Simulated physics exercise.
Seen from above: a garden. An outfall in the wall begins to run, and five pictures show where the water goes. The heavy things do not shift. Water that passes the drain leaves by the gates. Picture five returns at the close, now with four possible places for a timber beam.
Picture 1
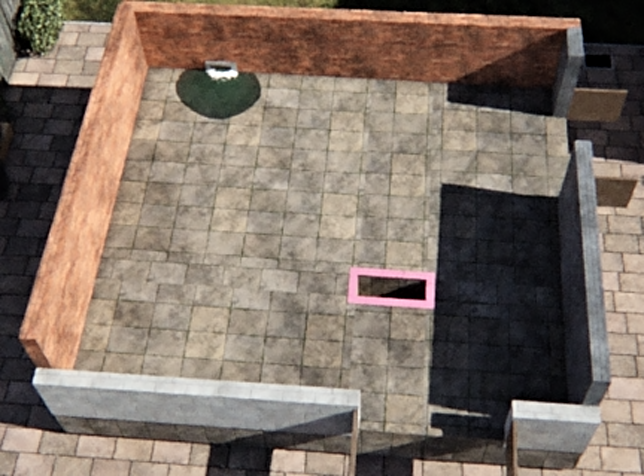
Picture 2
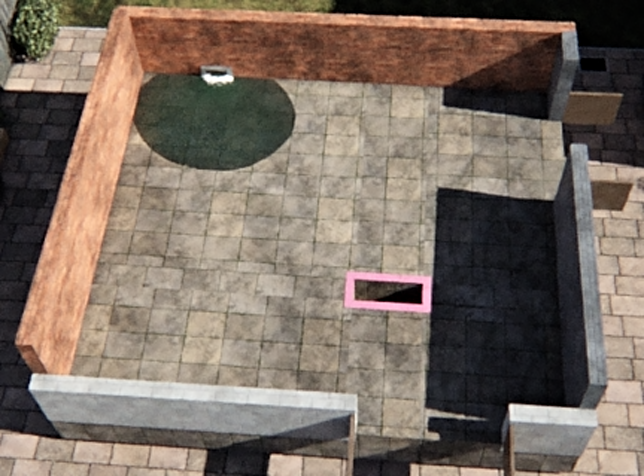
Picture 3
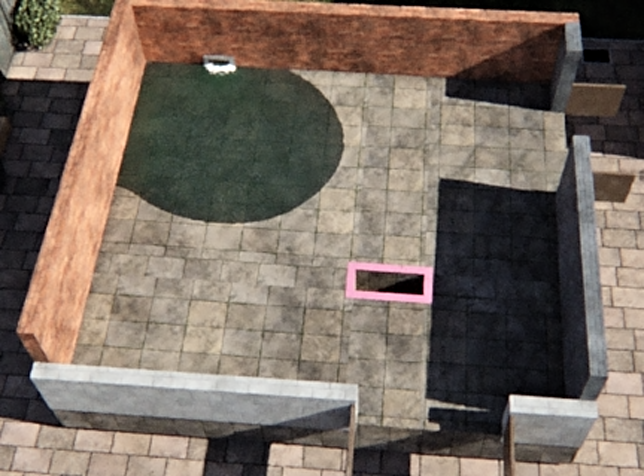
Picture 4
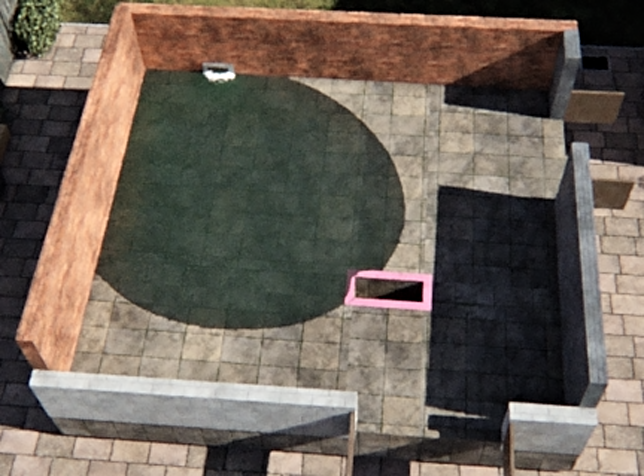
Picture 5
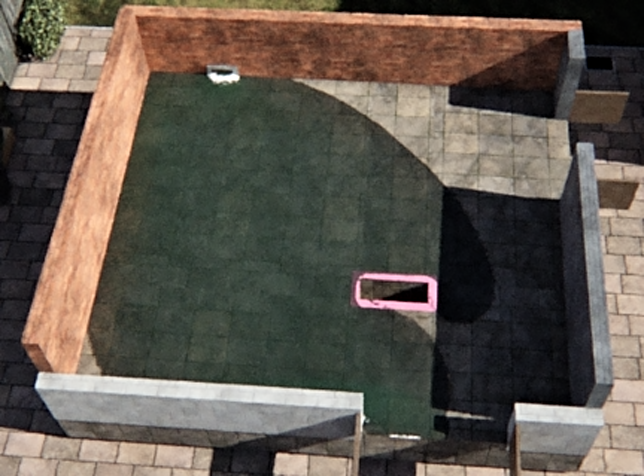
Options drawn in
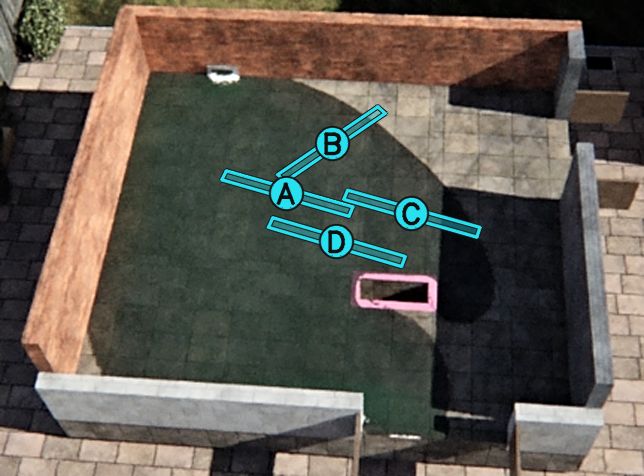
Dark green water spreads from the back wall across the paved yard to the pink-edged drain.
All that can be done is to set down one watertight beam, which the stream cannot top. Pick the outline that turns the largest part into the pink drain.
Take C.
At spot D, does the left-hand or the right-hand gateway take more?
More leaves on the left.
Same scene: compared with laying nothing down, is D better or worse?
It is worse.
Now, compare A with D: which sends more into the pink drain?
That would be A.
In cyan, A from (224, 175) to (350, 211); B from (281, 178) to (381, 110); C from (345, 194) to (478, 232); D from (270, 222) to (403, 261).
With A, about 8 % of the stream goes into the pink drain, about 92 % out by the gates.
With B, about 7 % of the stream goes into the pink drain, about 92 % out by the gates.
With C, about 16 % of the stream goes into the pink drain, about 84 % out by the gates.
With D, about 3 % of the stream goes into the pink drain, about 97 % out by the gates.
